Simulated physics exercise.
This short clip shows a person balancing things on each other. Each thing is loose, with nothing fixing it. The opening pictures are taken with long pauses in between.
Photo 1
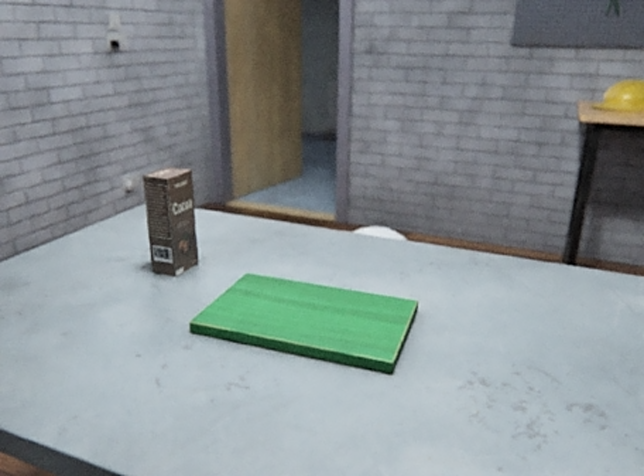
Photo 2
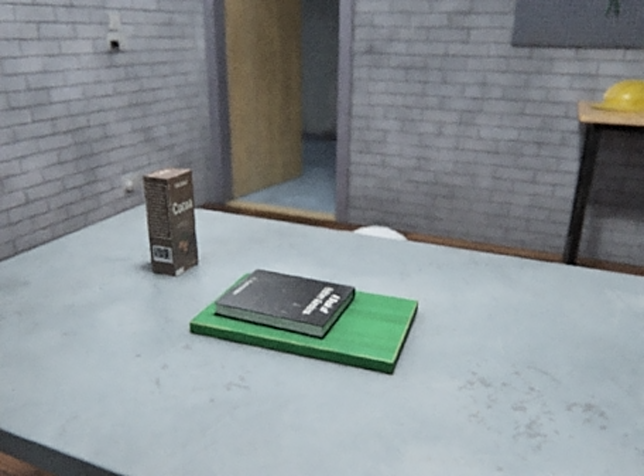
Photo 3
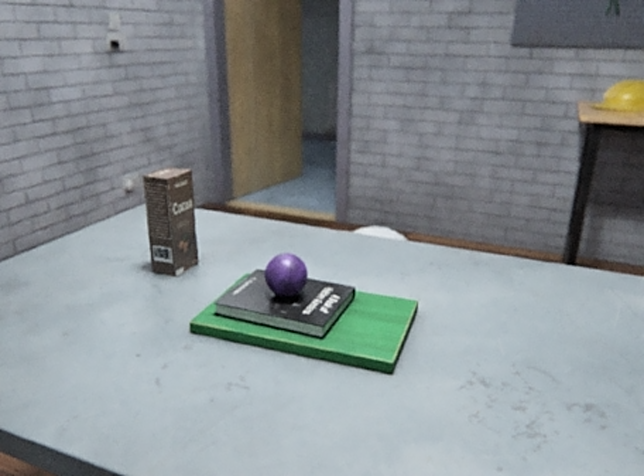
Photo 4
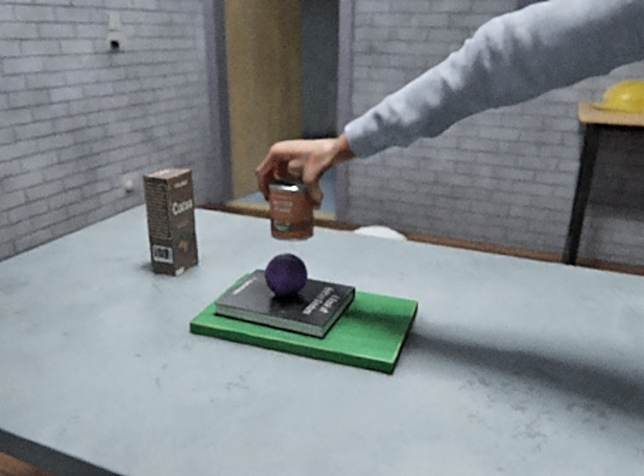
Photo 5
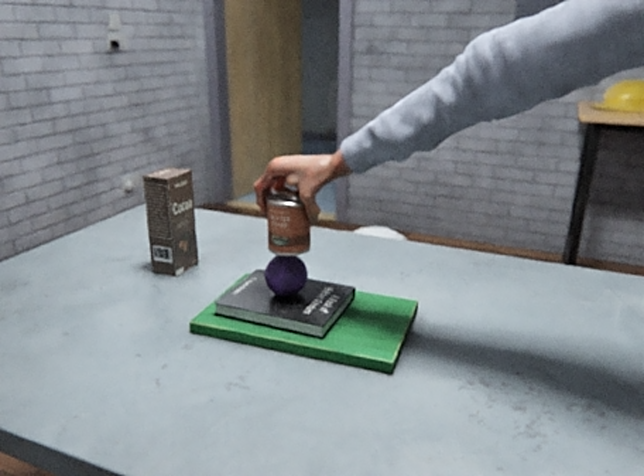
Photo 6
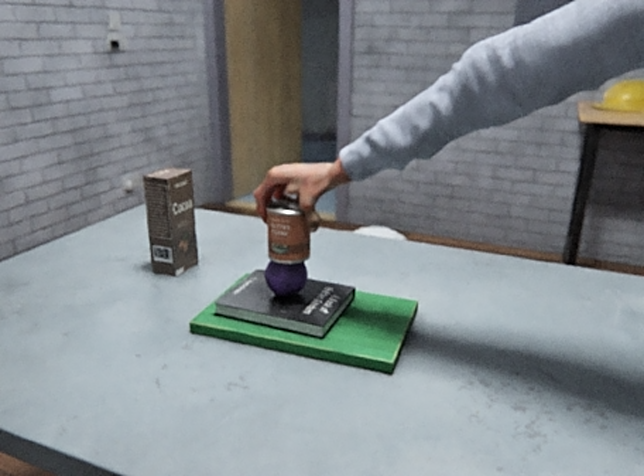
The video shows a green board on a table beside a cocoa box, then a dark book on the board and a purple ball on the book, before a hand from the right lowers an orange tin onto the ball.
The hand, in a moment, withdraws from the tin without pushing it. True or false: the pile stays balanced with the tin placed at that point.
False.
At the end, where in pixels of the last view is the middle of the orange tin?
The object finishes somewhere near (397, 310).
Then, 0.40 s later than the last frame, orange tin tilted by 36° near (310, 242).
Then, 0.60 s later than the last frame, orange tin now fallen.
Then, 1.10 s later than the last frame, nothing new.
When it is over, fallen, orange tin; the other 4 as before. End places, in pixels of the last picture, orange tin near (397, 310). The pile loses its balance.
